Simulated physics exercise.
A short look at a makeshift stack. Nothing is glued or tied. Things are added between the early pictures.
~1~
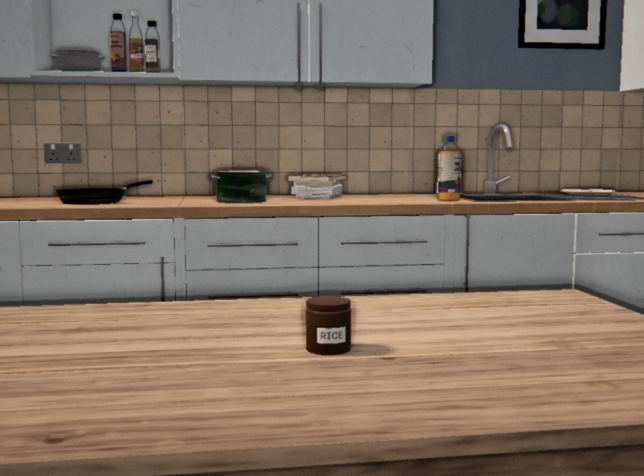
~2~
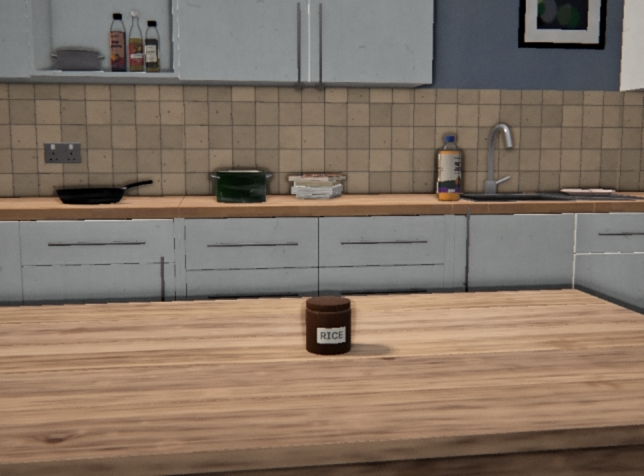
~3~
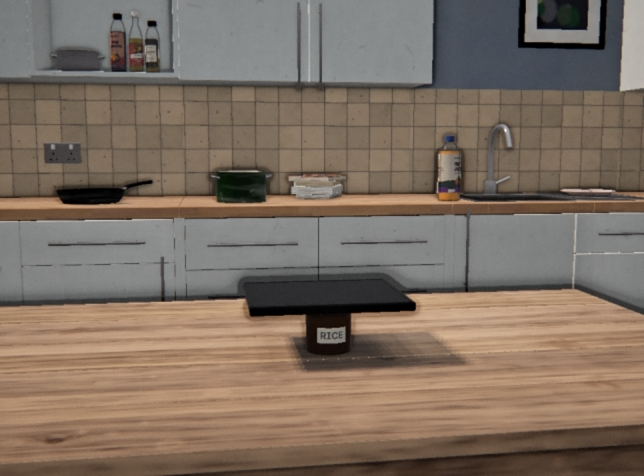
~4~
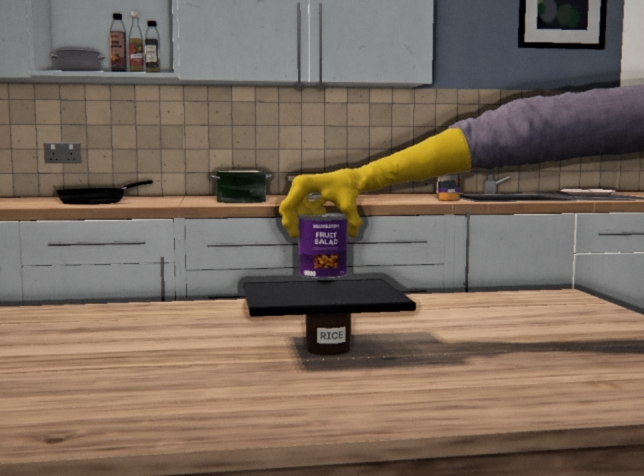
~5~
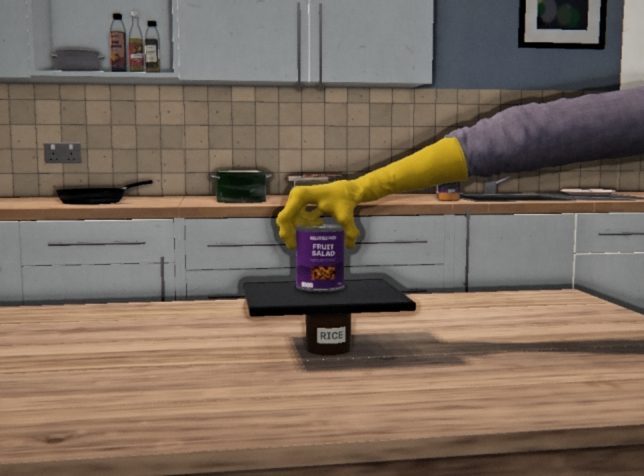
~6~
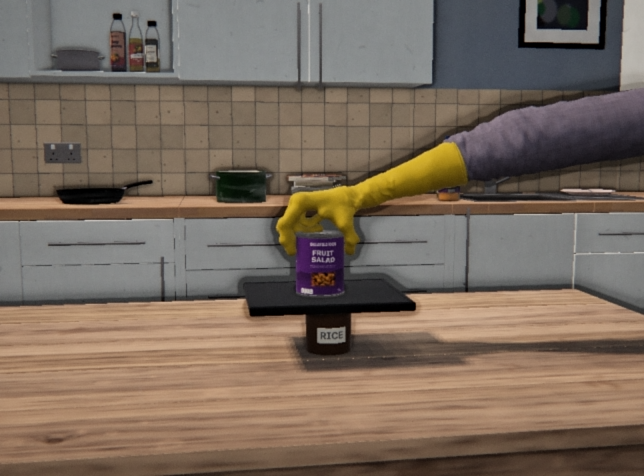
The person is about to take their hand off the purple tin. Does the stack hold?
It keeps its balance.
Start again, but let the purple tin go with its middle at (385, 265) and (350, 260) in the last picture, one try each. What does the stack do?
In the first case it gives way; in the second case it keeps its balance.
Then, 0.30 s past the last view, nothing moves.
Then, 0.70 s past the last view, purple tin resting near (320, 263).
Finally, all 3 still in place. Final places as the last picture's camera would see them, purple tin near (320, 263). The stack holds.
